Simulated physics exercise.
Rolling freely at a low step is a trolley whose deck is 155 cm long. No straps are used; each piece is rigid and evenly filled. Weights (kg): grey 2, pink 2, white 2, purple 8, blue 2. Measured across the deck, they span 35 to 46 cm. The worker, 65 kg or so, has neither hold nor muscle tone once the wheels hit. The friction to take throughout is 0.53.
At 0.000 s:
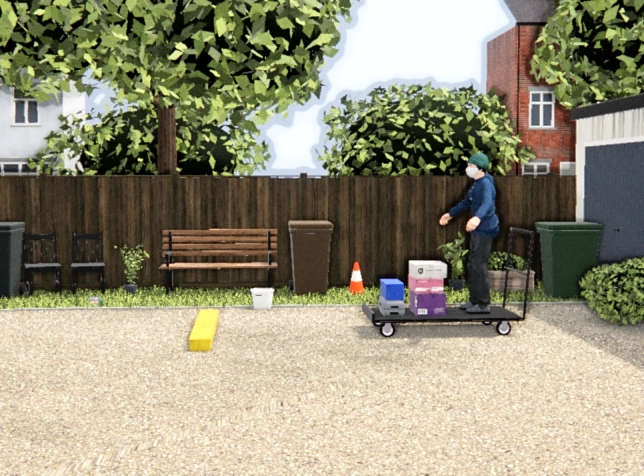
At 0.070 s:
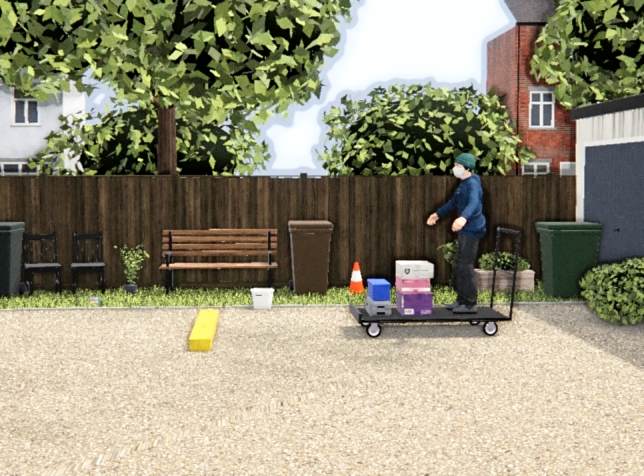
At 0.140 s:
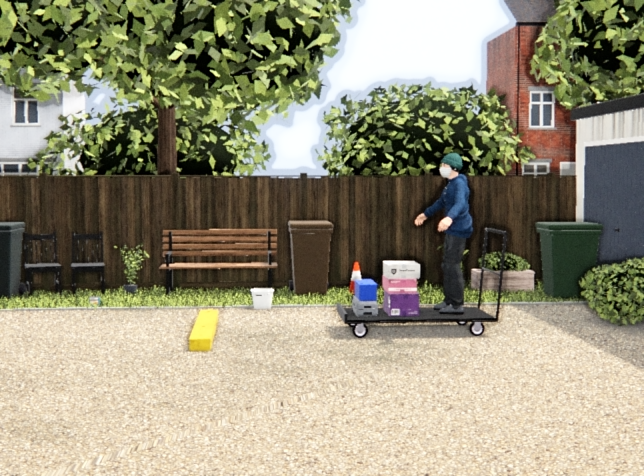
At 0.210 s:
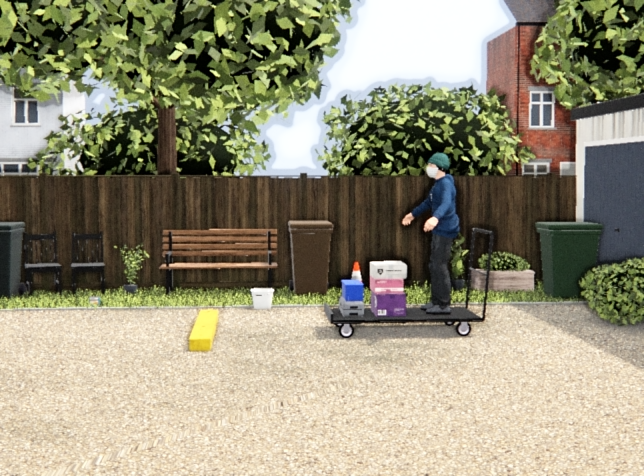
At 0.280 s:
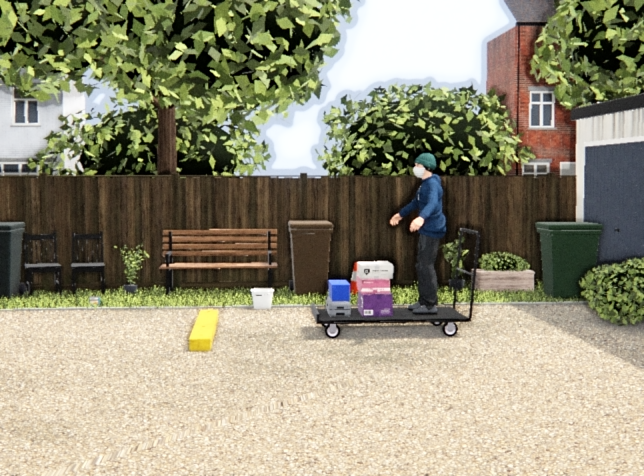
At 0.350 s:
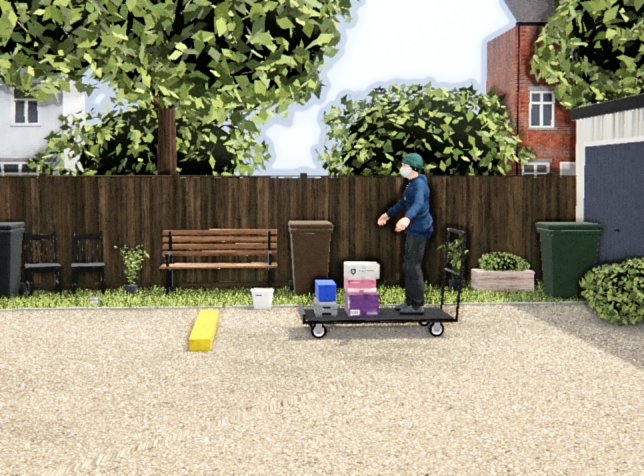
A black flat trolley rolls steadily leftward across a pale gravel yard, seen side-on from a still camera, with a dark wooden fence, leafy trees and brick houses behind. On its deck, a blue tote sits left of stacked white, pink and purple boxes, and a worker in a green cap and blue top stands behind them, arms held forward. It passes before an orange cone, with a bench, bins and a yellow block further left.
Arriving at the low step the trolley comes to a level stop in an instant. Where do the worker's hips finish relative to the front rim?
The worker's hips finish short of the front rim.
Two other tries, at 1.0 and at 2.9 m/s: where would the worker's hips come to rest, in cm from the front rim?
Roughly 100 cm behind the front rim on the first try and 90 cm past it on the second.
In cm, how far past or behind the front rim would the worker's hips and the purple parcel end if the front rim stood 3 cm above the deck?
The hips would end 60 cm behind the front rim, and the purple one 40 cm behind it.
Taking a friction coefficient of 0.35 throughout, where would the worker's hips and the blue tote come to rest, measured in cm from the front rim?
In that case hips come to rest 60 cm behind and blue 80 cm past the front rim.
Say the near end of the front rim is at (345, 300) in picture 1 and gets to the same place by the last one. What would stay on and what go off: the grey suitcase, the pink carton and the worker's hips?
Grey: Still aboard; pink: Still aboard; hips: Still aboard.
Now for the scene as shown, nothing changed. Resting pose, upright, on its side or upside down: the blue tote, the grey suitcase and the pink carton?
Once settled: Blue bottom up, grey right way up, pink lying sideways.
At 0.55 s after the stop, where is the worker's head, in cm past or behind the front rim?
Position: Approx. 10 cm past the front rim.
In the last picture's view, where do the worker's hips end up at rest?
Around (258, 281).
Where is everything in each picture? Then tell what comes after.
Hips (484, 227), blue tote (392, 290), rim corner (374, 320); 0 cm covered, 171 to go, in the first picture.
Hips (471, 227), blue tote (379, 290), rim corner (360, 320); 14 cm covered, 156 to go, in the second picture.
Hips (458, 227), blue tote (366, 290), rim corner (346, 320); 29 cm covered, 142 to go, in the third picture.
Hips (445, 227), blue tote (352, 290), rim corner (332, 320); 43 cm covered, 128 to go, in the fourth picture.
Hips (431, 227), blue tote (339, 291), rim corner (318, 320); 57 cm covered, 114 to go, in the fifth picture.
Hips (418, 227), blue tote (326, 291), rim corner (304, 321); 71 cm covered, 99 to go. Speed about 2.0 m/s, in the sixth picture.
The wheels strike at 0.84 s.
After 1.39 s the worker's hips are 54 cm behind the rim, near (257, 282) in the last picture's view.
After 1.84 s the worker's hips are 54 cm behind the rim, near (257, 281) in the last picture's view.
Final state at 2.5 s, past the rim, pink carton, white carton and blue tote; behind it, grey suitcase, purple parcel and the worker's hips.
